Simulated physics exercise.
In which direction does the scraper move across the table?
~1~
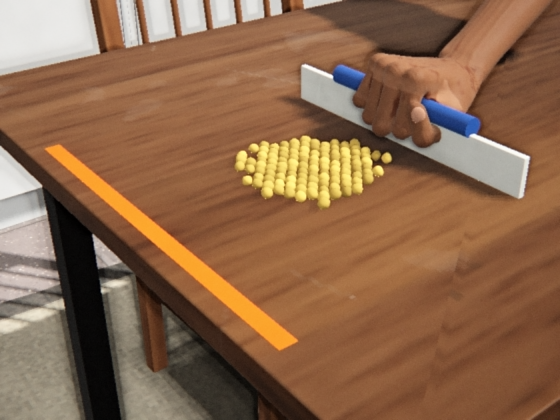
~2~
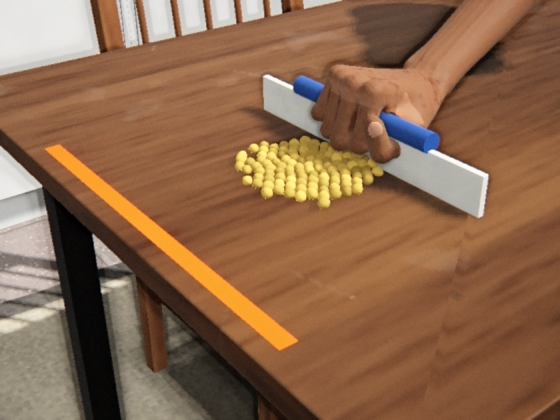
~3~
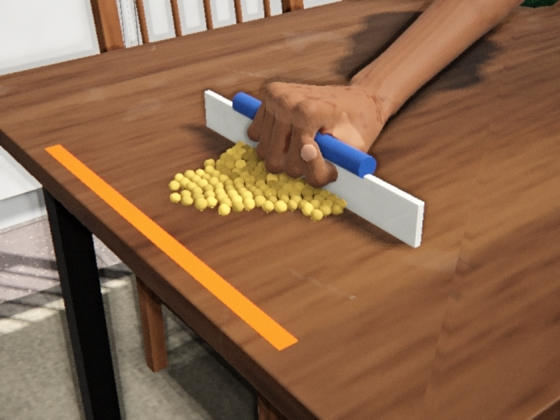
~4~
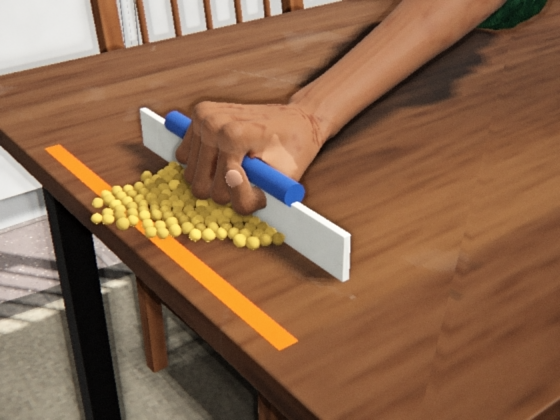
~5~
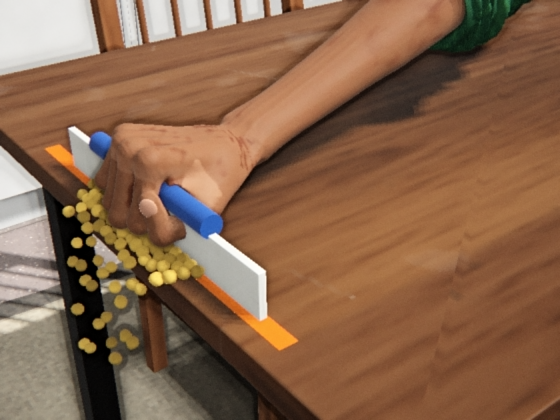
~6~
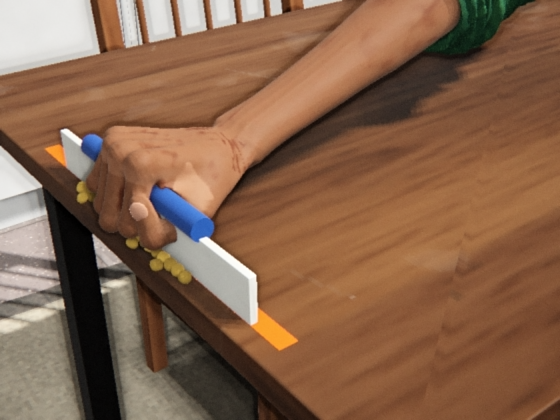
The scraper moves to the left, toward the orange tape.
